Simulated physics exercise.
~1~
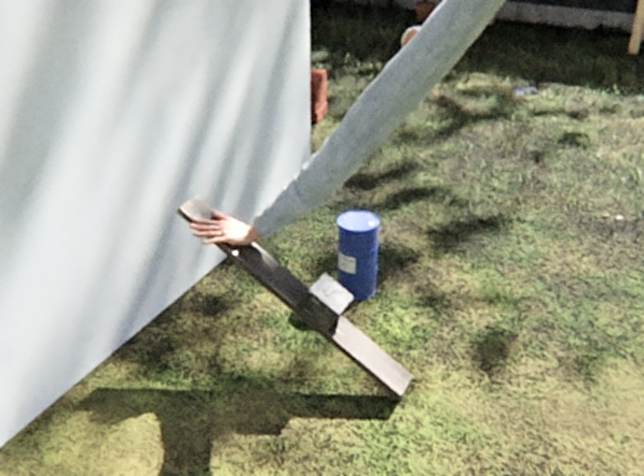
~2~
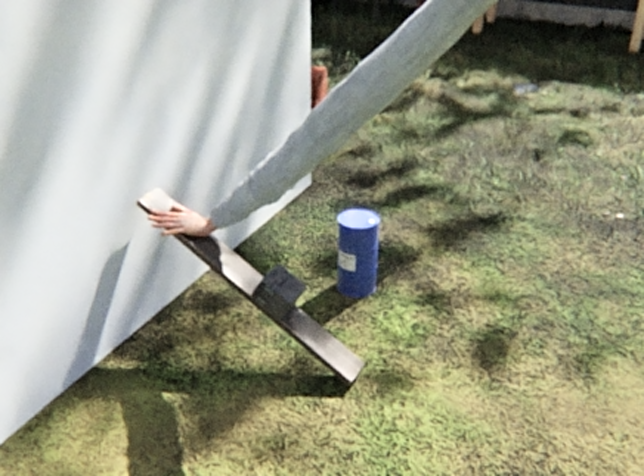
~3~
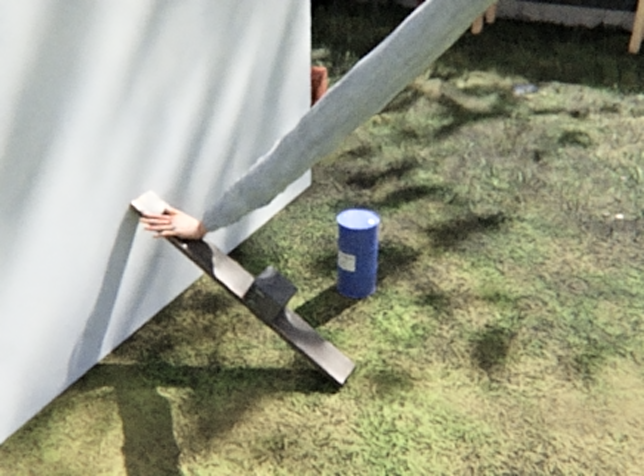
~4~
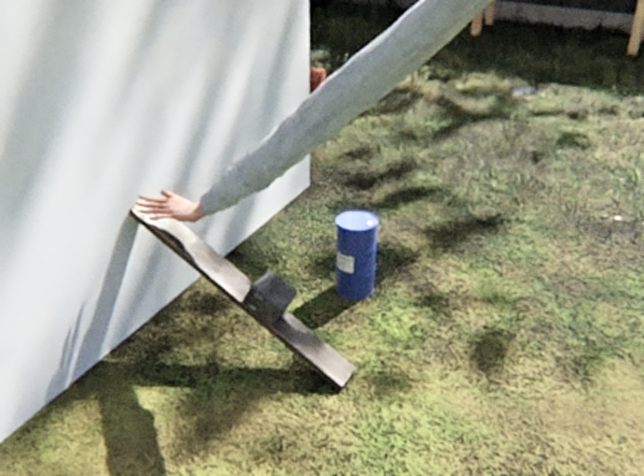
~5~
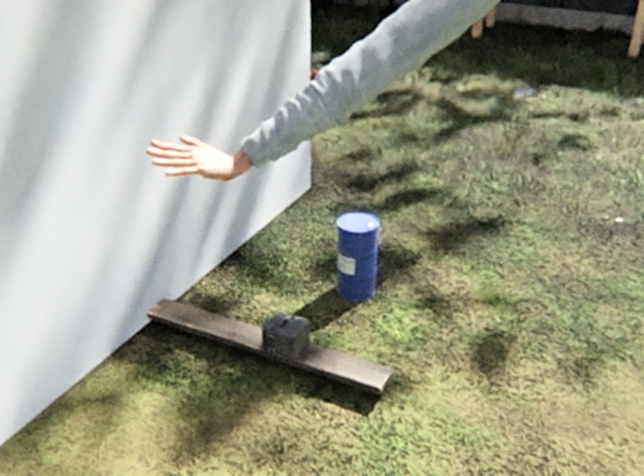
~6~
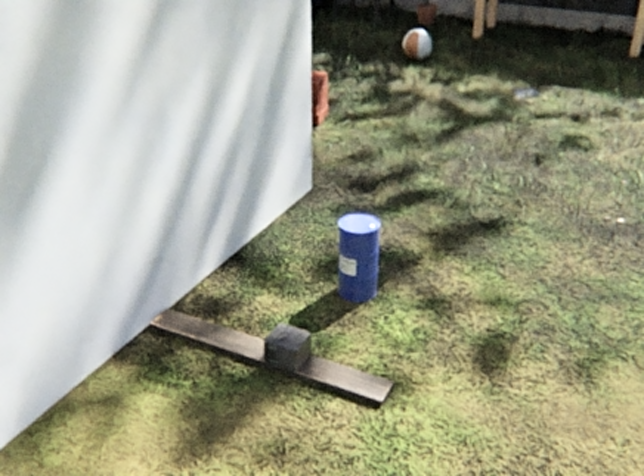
A hand leaning a dark plank against a pale wall, then letting go, the plank slipping down flat beside a blue canister.
